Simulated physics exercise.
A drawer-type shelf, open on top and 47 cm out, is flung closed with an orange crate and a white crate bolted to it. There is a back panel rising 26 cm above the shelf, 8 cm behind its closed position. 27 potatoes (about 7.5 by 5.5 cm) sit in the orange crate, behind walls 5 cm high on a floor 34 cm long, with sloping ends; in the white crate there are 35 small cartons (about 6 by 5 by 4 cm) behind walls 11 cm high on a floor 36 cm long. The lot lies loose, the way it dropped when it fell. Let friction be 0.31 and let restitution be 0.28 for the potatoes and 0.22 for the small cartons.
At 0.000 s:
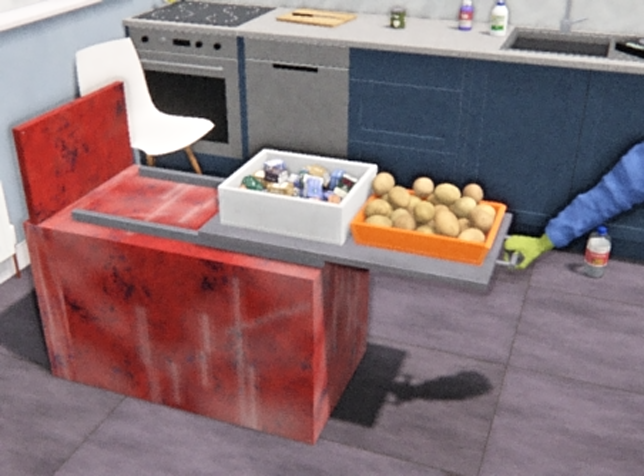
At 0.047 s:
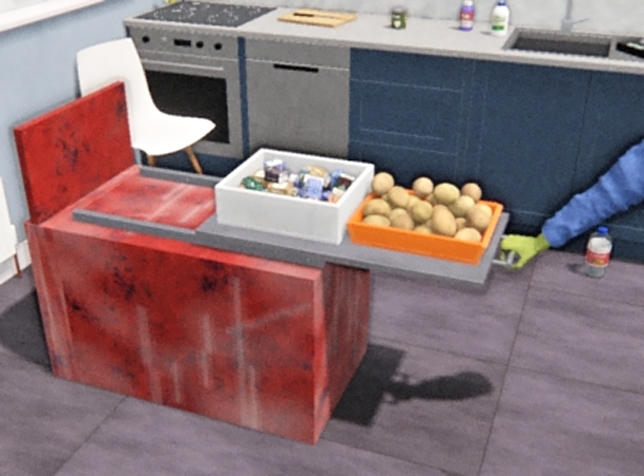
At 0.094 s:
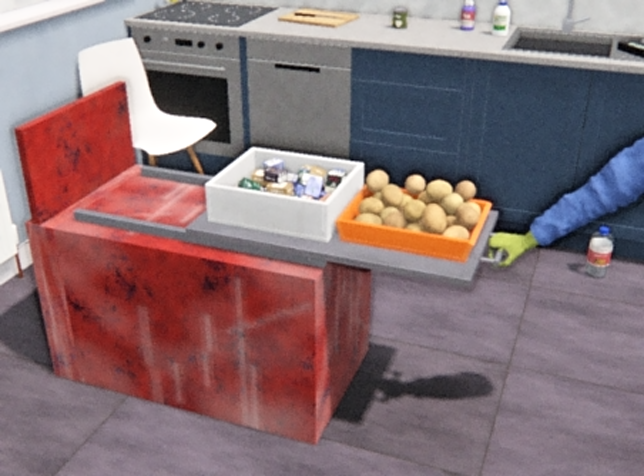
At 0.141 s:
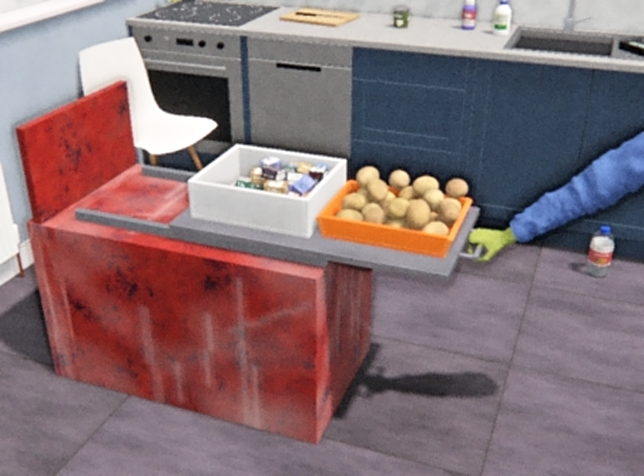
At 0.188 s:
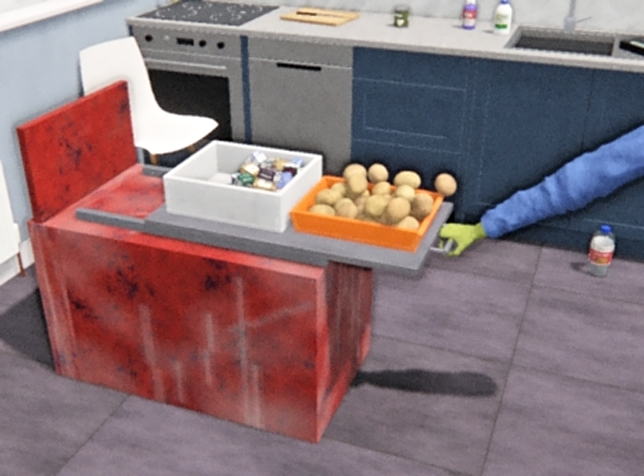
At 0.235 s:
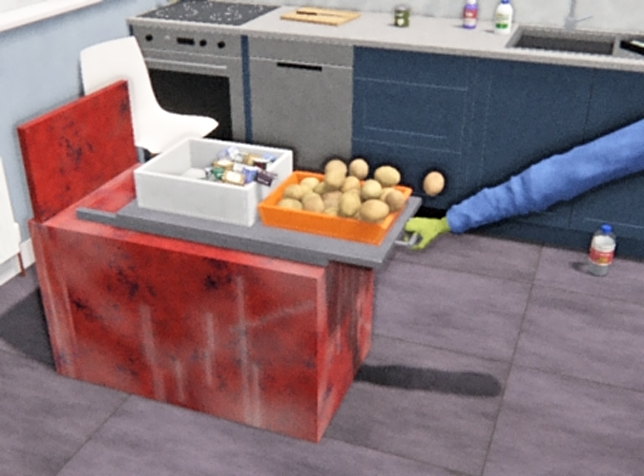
A grey shelf carrying a white crate of cartons and an orange crate of potatoes slid left, pushed by a gloved hand, and the potatoes bunched rightward before some went over the rim.
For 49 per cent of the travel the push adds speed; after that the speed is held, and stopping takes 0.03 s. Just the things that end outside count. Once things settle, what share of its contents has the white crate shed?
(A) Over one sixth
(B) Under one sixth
The answer is B.
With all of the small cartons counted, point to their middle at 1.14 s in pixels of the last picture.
Centre approx. at (173, 177).
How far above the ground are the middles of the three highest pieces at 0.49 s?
Roughly 88 centimetres.
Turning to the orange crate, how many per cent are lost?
Orange crate: 25%.
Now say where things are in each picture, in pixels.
In the first picture (each is followed by its nearest rim corner in this view), white crate, (338, 206); orange crate, (486, 245); moved in 0 cm; none out.
The second picture shows white crate, (335, 205); orange crate, (482, 244); moved in 1 cm.
The third picture shows white crate, (324, 203); orange crate, (470, 242); moved in 5 cm.
The fourth picture shows white crate, (305, 199); orange crate, (448, 237); moved in 11 cm.
The fifth picture shows white crate, (277, 194); orange crate, (418, 232); moved in 20 cm; 1 out, the lowest potato at (446, 185).
The sixth picture shows white crate, (245, 188); orange crate, (382, 225); moved in 30 cm; 3 out, the lowest potato at (434, 184).
After 0.29 s, the shelf hits its stop.
After 0.37 s, orange crate 23 in, 4 out and white crate 34 in, 1 out.
After 0.49 s, orange crate 20 in, 7 out and white crate 33 in, 2 out.
After 0.71 s, orange crate 20 in, 7 out and white crate 33 in, 2 out.
Outcome (at 1.14 s), orange crate 20 in, 7 out and white crate 33 in, 2 out. Asked share, 2 of 35, 6 per cent.
